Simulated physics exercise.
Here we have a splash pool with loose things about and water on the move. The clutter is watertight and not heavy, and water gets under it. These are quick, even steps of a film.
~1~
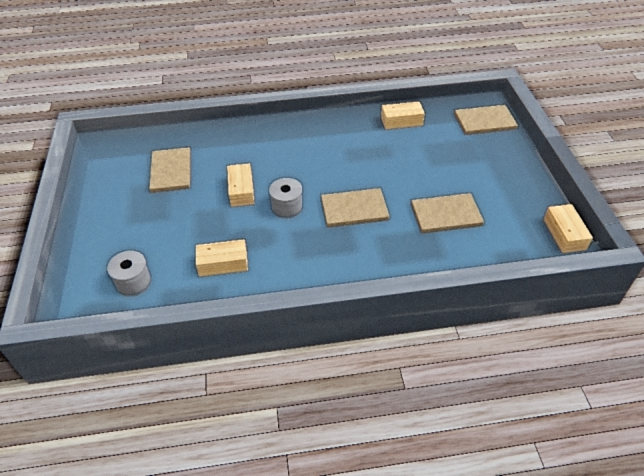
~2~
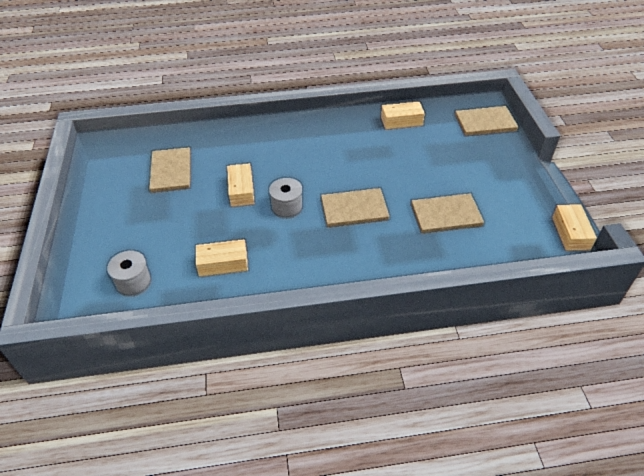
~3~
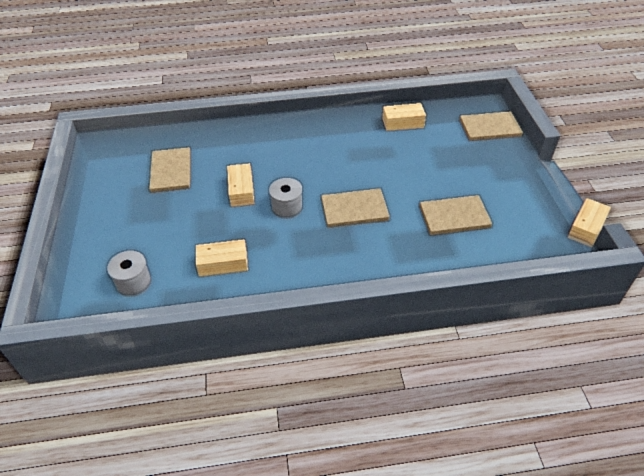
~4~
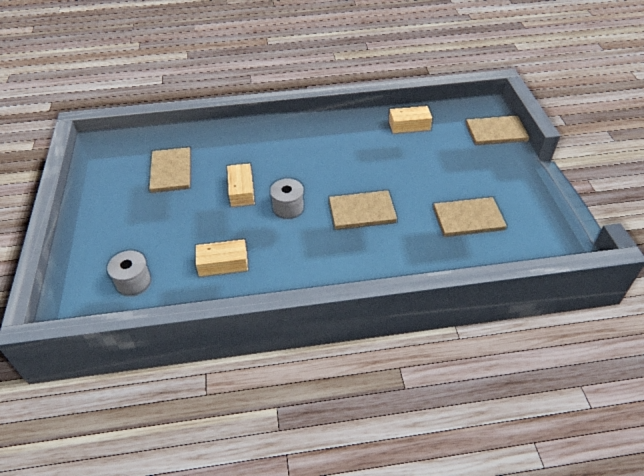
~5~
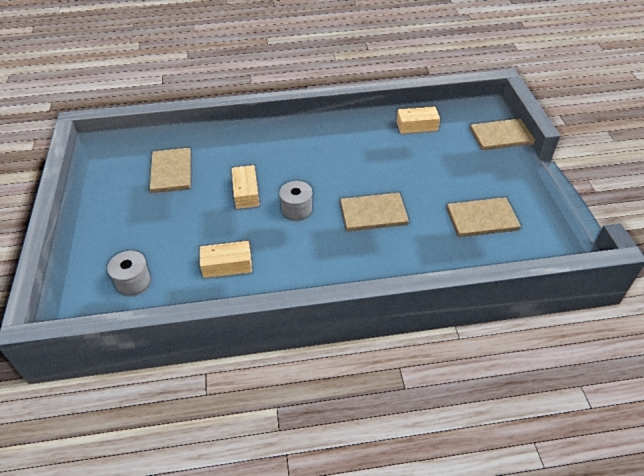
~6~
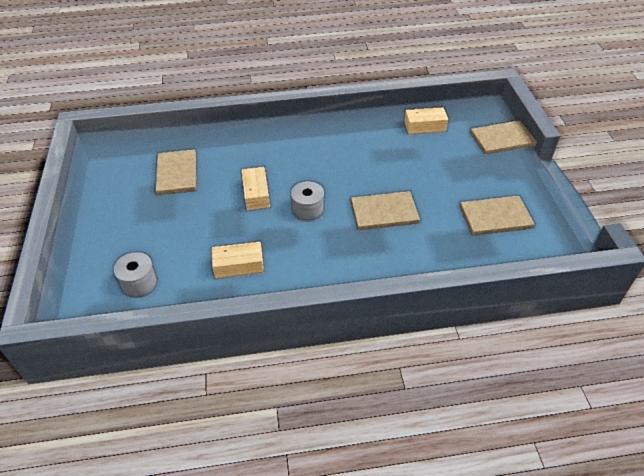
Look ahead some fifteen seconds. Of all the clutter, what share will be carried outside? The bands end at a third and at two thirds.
That comes to one to two thirds.
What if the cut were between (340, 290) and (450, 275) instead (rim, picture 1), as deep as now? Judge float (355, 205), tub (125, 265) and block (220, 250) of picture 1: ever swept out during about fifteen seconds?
In that order: Washed out, inside, washed out.
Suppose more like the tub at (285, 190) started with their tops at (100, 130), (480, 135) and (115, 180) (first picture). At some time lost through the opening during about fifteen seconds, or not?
In that order: Left behind, gone, still in.
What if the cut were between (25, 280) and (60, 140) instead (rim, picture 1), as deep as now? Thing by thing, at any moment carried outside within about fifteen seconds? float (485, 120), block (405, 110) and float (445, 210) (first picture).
In turn: No, no, no.
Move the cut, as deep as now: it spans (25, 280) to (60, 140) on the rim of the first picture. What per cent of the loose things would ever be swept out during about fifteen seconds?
Some 50 per cent.
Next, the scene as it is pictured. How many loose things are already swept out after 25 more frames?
The number is 5.
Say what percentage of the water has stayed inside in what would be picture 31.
Close to 64 %.
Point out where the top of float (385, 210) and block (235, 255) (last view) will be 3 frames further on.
At about (420, 205) and (267, 252).
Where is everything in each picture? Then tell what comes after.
In the first frame, a float at (447, 211), afloat; a float at (486, 118) floats; 0 of 10 have shifted.
In the second frame, a float at (447, 211) floats; a float at (486, 119) floats; 1 of 10 have shifted.
In the third frame, a float at (455, 213) floats, close to its start; a float at (491, 124) floats, close to its start; 3 of 10 have shifted.
In the fourth frame, a float at (470, 215) floats, close to its start; a float at (497, 128) floats, close to its start; 5 of 10 have shifted.
In the fifth frame, a float at (483, 215), afloat, close to its start; a float at (502, 132), afloat, close to its start; 6 of 10 have shifted.
In the sixth frame, a float at (497, 213), afloat, a stride from its start; a float at (504, 135) floats, close to its start; 8 of 10 have shifted.
A moment on, 1 of 10 are out; 9 afloat.
Next, 3 of 10 are out; 7 afloat.
Later, 5 of 10 are out; 5 afloat.
In the end, 5 of 10 are out; 5 afloat.
